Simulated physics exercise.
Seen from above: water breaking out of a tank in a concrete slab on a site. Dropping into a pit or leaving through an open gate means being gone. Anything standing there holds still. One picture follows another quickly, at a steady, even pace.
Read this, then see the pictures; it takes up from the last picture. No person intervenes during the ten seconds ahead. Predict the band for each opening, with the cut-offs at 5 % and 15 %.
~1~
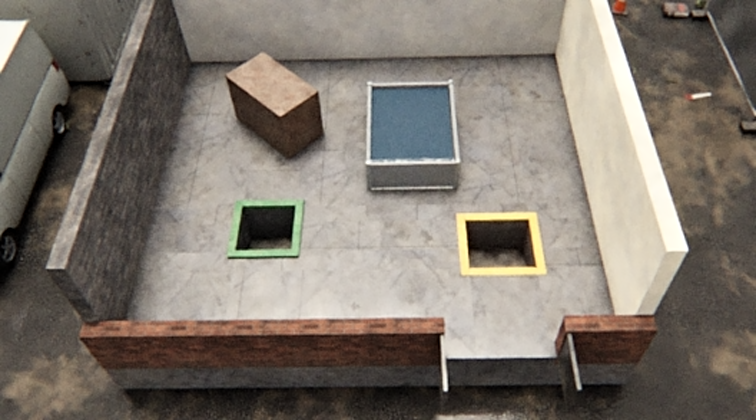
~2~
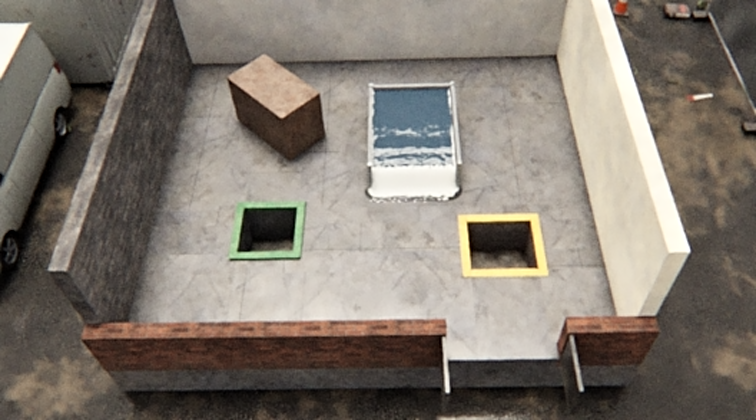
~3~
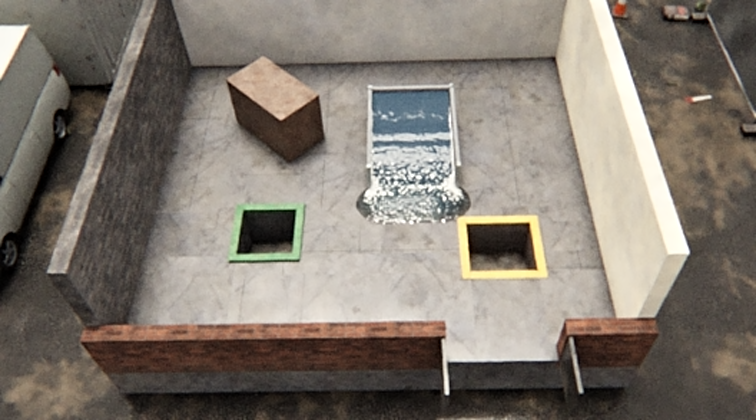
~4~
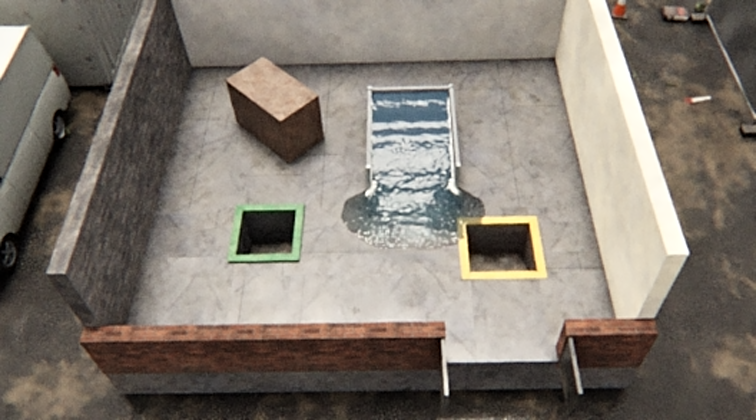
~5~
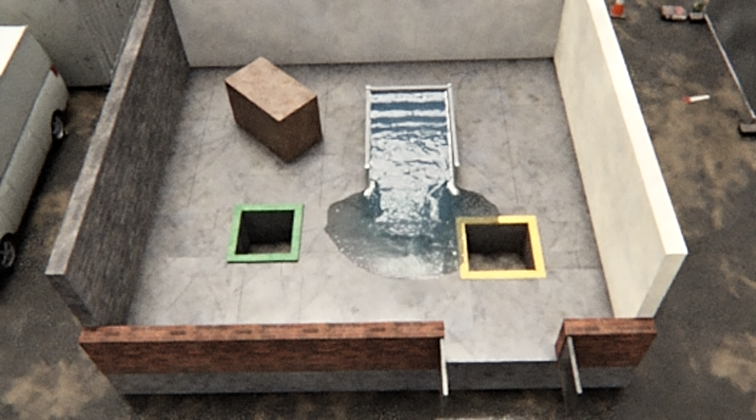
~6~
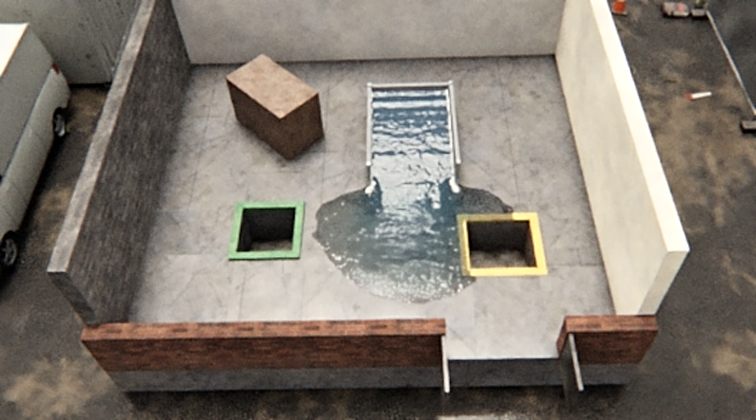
Prediction: The gate falls above 15 %; the yellow pit falls above 15 %; the green pit falls below 5 %.
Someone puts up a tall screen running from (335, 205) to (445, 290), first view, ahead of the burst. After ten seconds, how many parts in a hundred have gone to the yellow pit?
I'd put the yellow pit at roughly 60 %.
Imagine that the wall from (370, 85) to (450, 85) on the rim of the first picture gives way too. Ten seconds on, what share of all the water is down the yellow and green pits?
Yellow 12 %, green 0 %.
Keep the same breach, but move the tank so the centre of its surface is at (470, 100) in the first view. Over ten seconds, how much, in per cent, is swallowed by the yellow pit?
Share in the yellow pit - 50 %.
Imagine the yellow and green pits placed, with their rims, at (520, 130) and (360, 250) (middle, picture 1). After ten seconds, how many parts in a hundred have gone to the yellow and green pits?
Yellow 2 %; green 20 %.
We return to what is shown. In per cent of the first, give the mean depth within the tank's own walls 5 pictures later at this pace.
Near 50 in a hundred.
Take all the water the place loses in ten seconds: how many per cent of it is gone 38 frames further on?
About 85 %.
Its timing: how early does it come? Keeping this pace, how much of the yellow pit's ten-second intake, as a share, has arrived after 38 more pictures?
Some 90 per cent.
A moment on, water covers 20 % of the floor; the gate 1 %, the yellow pit 5 %, the green pit 0 %.
Next, water covers 25 % of the floor; the gate 5 %, the yellow pit 10 %, the green pit 0 %.
Then, water covers 30 % of the floor; the gate 14 %, the yellow pit 15 %, the green pit 0 %.
Later, water covers 45 % of the floor; the gate 20 %, the yellow pit 18 %, the green pit 0 %.
In the end, water covers 55 % of the floor; the gate 23 %, the yellow pit 20 %, the green pit 0 %.
